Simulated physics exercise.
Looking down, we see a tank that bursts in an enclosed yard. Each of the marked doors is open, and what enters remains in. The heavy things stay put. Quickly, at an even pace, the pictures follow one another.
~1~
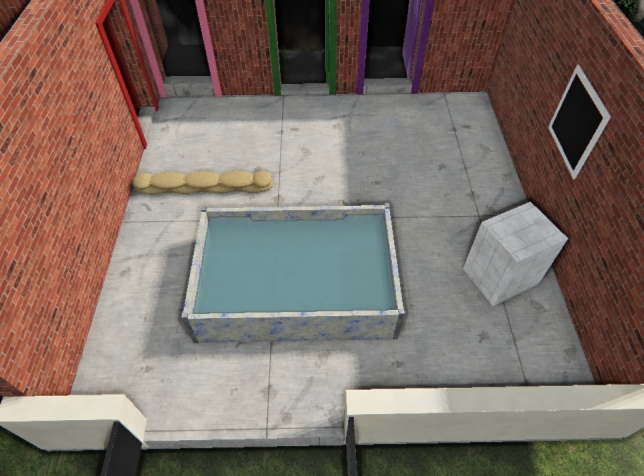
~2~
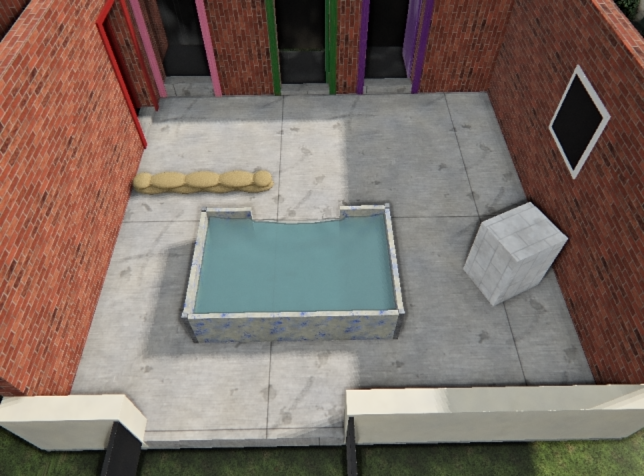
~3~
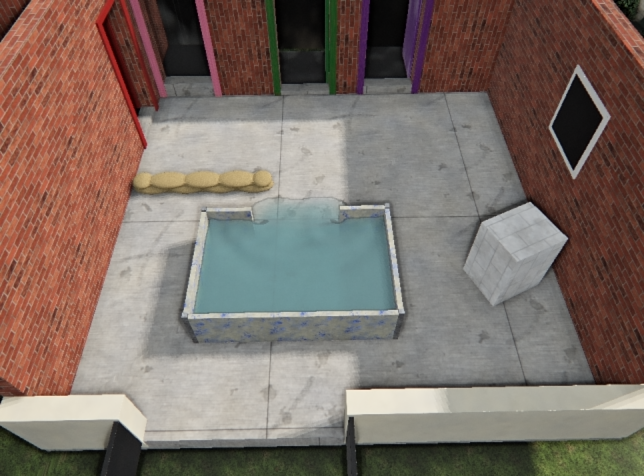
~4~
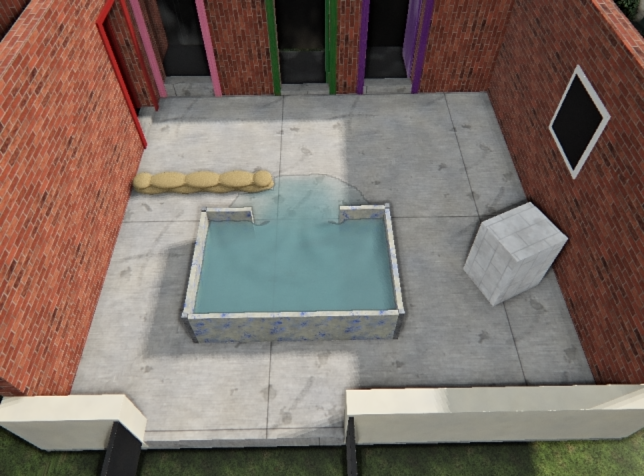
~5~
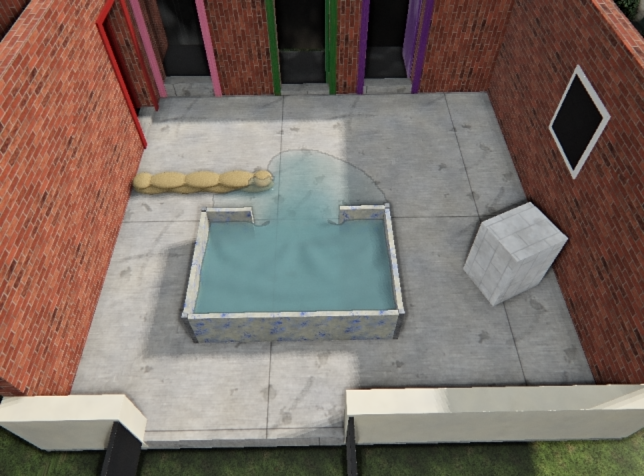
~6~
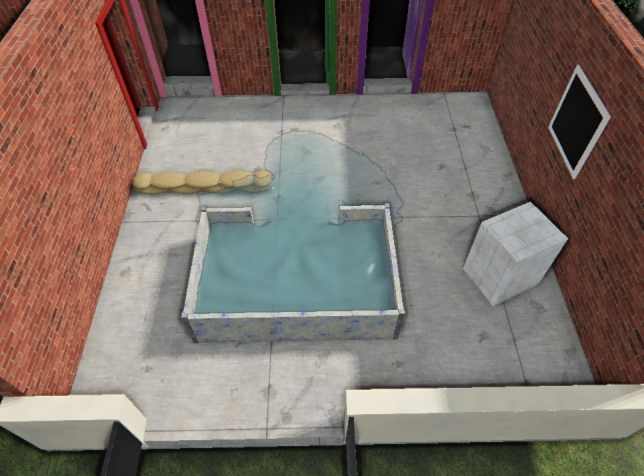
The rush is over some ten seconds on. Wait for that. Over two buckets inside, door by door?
As I see it, the pink door gets two buckets or less inside. The red door gets two buckets or less inside. The green door gets more than two buckets inside. The purple door gets two buckets or less inside.
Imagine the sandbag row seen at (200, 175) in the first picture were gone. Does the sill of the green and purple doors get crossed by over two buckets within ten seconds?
In turn, green tops the limit and purple stays within the limit.
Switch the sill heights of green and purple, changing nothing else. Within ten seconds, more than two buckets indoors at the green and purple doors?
Result - green gets too much, purple gets too much.
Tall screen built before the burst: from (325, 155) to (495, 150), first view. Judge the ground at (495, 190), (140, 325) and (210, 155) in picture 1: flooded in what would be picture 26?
In that order: Awash, flooded, no water.
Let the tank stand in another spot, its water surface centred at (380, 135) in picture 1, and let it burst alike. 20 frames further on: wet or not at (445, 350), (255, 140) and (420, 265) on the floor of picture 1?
First spot bare, second swamped, third bare.
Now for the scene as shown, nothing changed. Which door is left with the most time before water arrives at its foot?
My answer: The one in red.
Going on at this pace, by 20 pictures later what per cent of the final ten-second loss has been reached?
About 55 per cent.
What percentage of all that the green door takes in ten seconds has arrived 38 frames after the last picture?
Near 100 in a hundred.
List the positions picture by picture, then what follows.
The water tank at (295, 261) is whole and still, in the first frame.
The front is at a hidden place, out from the gap on the water tank's far side, in the second frame.
The front is at a hidden place, out from the gap on the water tank's far side, in the third frame.
The front is at (328, 180), out from the gap on the water tank's far side, in the fourth frame.
The front is at (313, 154), out from the gap on the water tank's far side, in the fifth frame.
Water pours out on the water tank's far side and has run to (289, 135), in the sixth frame.
A moment on, water covers 30 % of the floor; the pink door not reached, the red door not reached, the green door under two buckets in, the purple door not reached.
Next, water covers 40 % of the floor; the pink door wet at the sill, nothing in, the red door not reached, the green door over two buckets in, the purple door wet at the sill, nothing in.
Then, water covers 50 % of the floor; the pink door wet at the sill, nothing in, the red door wet at the sill, nothing in, the green door far over two buckets in, the purple door under two buckets in.
Later, water covers 75 % of the floor; the pink door wet at the sill, nothing in, the red door wet at the sill, nothing in, the green door far over two buckets in, the purple door under two buckets in.
In the end, water covers 95 % of the floor; the pink door wet at the sill, nothing in, the red door wet at the sill, nothing in, the green door far over two buckets in, the purple door under two buckets in.
